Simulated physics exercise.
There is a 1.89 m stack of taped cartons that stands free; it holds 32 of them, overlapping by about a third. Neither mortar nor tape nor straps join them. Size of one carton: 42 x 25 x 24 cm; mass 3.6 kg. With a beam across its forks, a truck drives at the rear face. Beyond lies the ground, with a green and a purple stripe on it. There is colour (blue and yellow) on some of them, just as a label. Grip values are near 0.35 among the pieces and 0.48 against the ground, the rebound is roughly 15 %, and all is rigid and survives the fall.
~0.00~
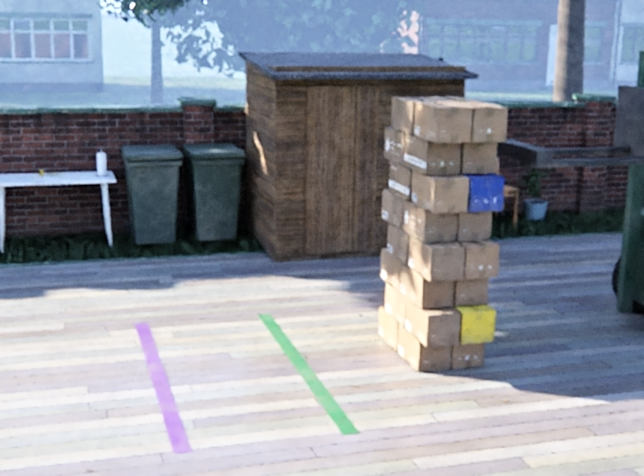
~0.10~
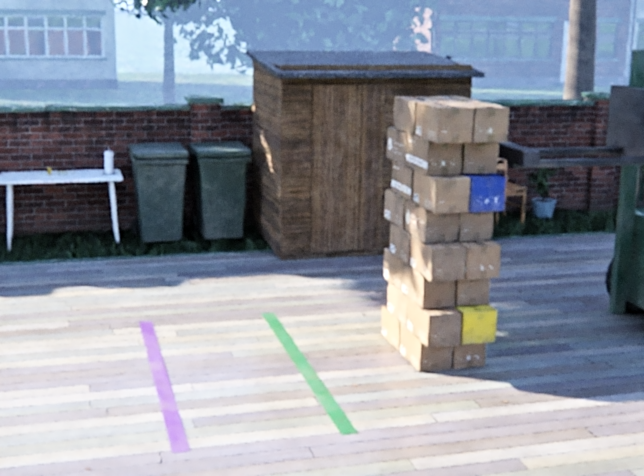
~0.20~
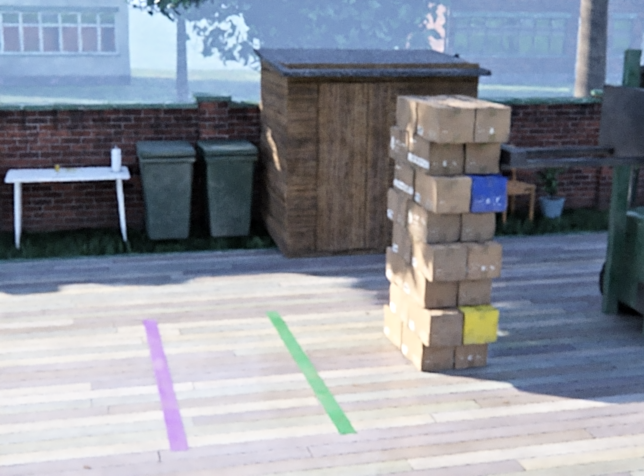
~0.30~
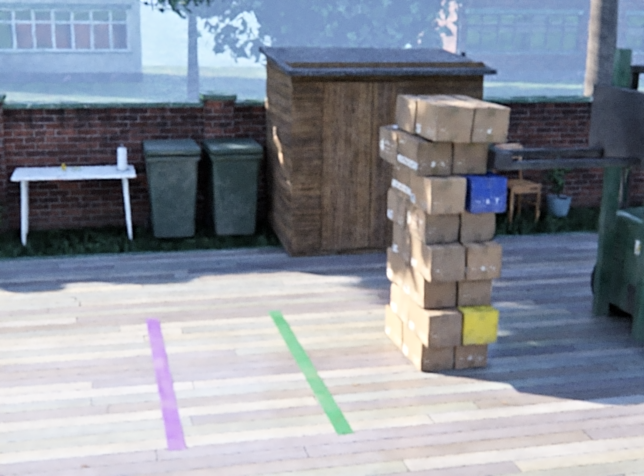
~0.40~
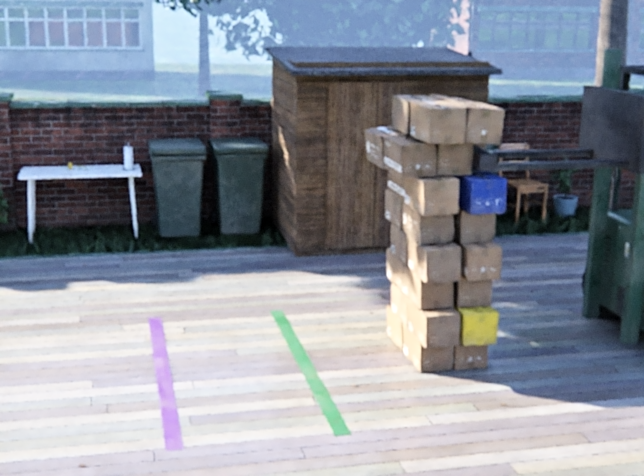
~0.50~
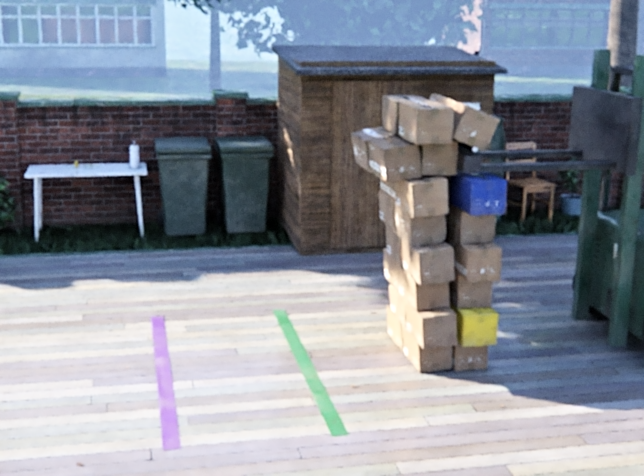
On a sunlit plank deck before a wooden shed, a tall stack of cardboard boxes stands beside purple and green stripes. A green machine closes in from the right, its dark beam pushing into the upper boxes. Those near the top slide left and tilt, while the lower ones barely shift.
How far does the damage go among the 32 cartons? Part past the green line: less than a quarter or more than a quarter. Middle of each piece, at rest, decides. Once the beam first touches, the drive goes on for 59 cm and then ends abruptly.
Quarter exceeded.
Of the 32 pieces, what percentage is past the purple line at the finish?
Fraction past the line: About 15 in a hundred.
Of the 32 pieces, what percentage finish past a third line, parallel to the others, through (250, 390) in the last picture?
30 per cent, give or take.
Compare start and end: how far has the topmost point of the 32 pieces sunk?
I make it close to 15 cm.
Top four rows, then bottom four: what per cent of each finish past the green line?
For the top it's 60 in a hundred, for the bottom 10 in a hundred.
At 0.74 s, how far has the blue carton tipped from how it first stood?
Roughly 0°.
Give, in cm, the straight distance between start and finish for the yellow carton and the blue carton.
Estimate: Yellow near 0 cm, blue near 0 cm.
By 0.74 s, none of the 32 cartons past the green line, 20 disturbed.
By 1.10 s, 6 of the 32 cartons past the green line.
By 1.56 s, 12 of the 32 cartons past the green line.
When it is over (2.6 s), 12 of the 32 cartons past the green line; blue carton unmoved; yellow carton unmoved. That is 38 per cent. In pixels of the last frame, middles, blue carton near (477, 192), yellow carton near (470, 321).
